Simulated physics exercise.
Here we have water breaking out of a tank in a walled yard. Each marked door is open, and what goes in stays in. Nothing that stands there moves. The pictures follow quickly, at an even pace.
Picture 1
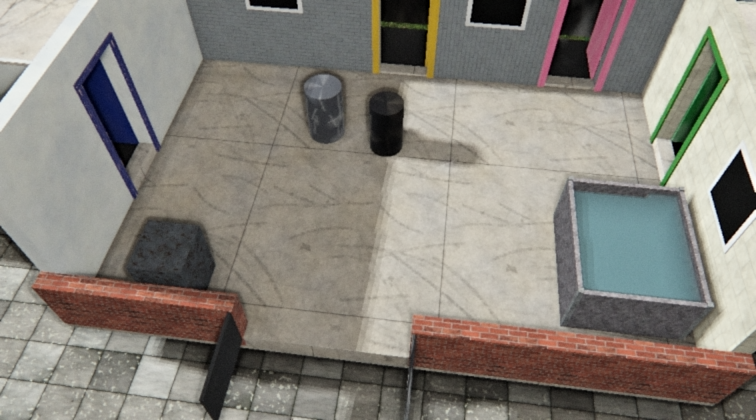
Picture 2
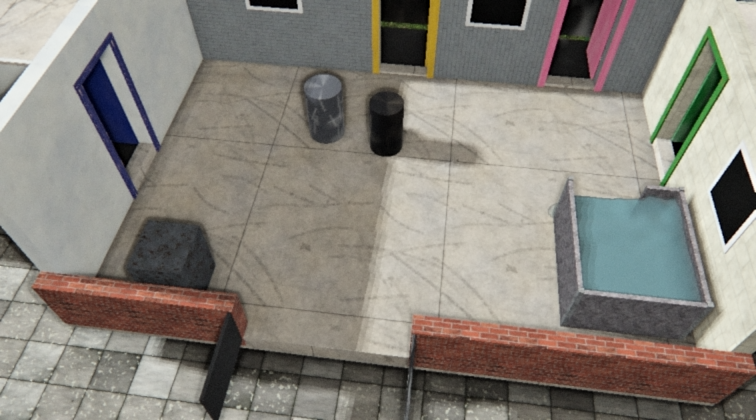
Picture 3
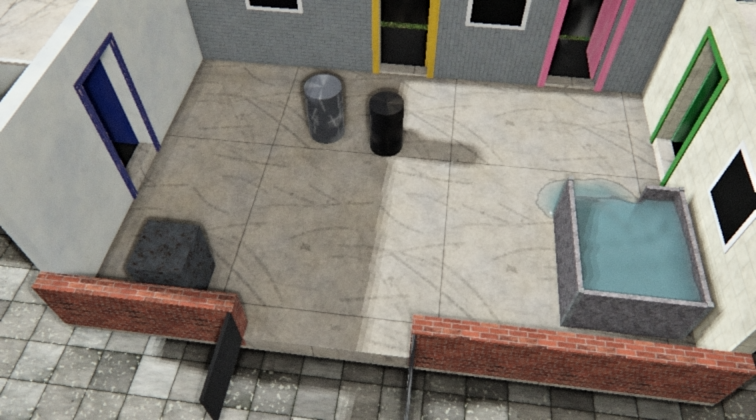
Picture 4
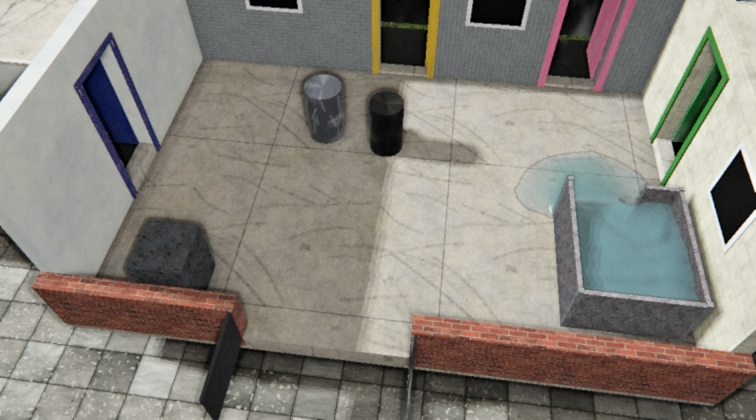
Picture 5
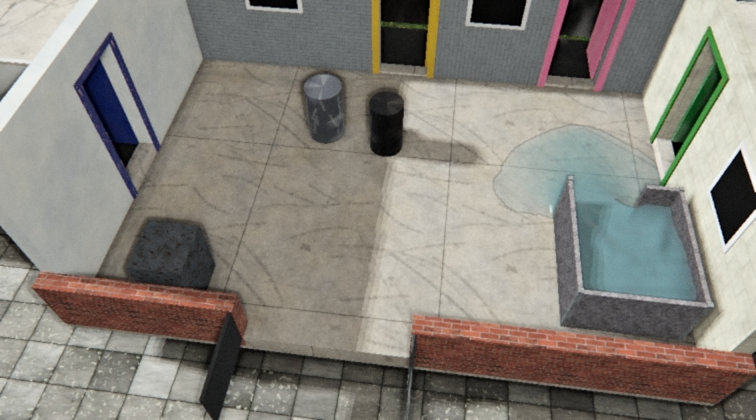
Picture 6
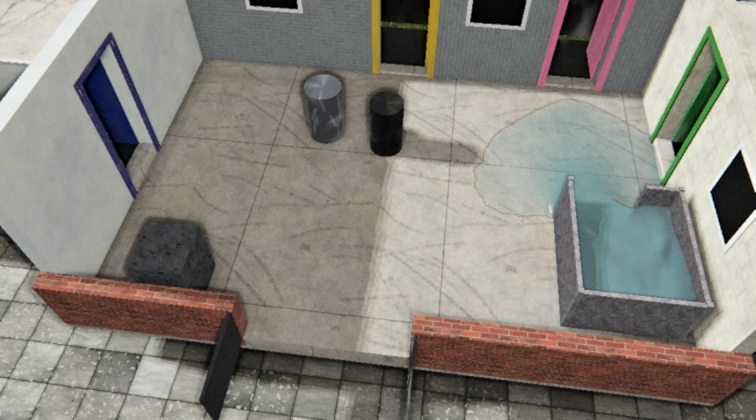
A walled yard with colourful doors, two barrels and a dark block had an open tank of water on the right; its far side broke open, and water poured out and spread across the floor.
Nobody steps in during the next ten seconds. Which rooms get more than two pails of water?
In the end: The pink door takes more than that; the green door stays under that; the yellow door takes more than that; the blue door stays under that.
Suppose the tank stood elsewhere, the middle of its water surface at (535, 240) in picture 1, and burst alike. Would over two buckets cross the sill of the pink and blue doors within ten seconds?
One by one: The pink door passes that mark, the blue door takes less.
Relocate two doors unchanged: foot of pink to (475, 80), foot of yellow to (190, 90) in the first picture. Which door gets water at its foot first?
I say the green-painted one.
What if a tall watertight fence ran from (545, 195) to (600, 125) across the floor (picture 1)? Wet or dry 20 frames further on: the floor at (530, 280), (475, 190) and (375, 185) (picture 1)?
In that order: Free of water, wet, under water.
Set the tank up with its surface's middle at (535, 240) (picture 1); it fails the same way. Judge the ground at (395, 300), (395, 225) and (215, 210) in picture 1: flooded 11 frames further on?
One after the other: Clear, not flooded, dry.
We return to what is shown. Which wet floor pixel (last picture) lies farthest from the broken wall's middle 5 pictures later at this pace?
I would point to (455, 83).
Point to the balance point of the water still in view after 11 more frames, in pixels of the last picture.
I would point to (568, 184).
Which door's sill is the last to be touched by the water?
It is the one in blue.
A moment on, water covers 25 % of the floor; the pink door over two buckets in, the green door wet at the sill, nothing in, the yellow door not reached, the blue door not reached.
Next, water covers 30 % of the floor; the pink door far over two buckets in, the green door wet at the sill, nothing in, the yellow door under two buckets in, the blue door not reached.
Then, water covers 40 % of the floor; the pink door far over two buckets in, the green door wet at the sill, nothing in, the yellow door over two buckets in, the blue door not reached.
Later, water covers 55 % of the floor; the pink door far over two buckets in, the green door wet at the sill, nothing in, the yellow door over two buckets in, the blue door wet at the sill, nothing in.
In the end, water covers 85 % of the floor; the pink door far over two buckets in, the green door wet at the sill, nothing in, the yellow door over two buckets in, the blue door wet at the sill, nothing in.
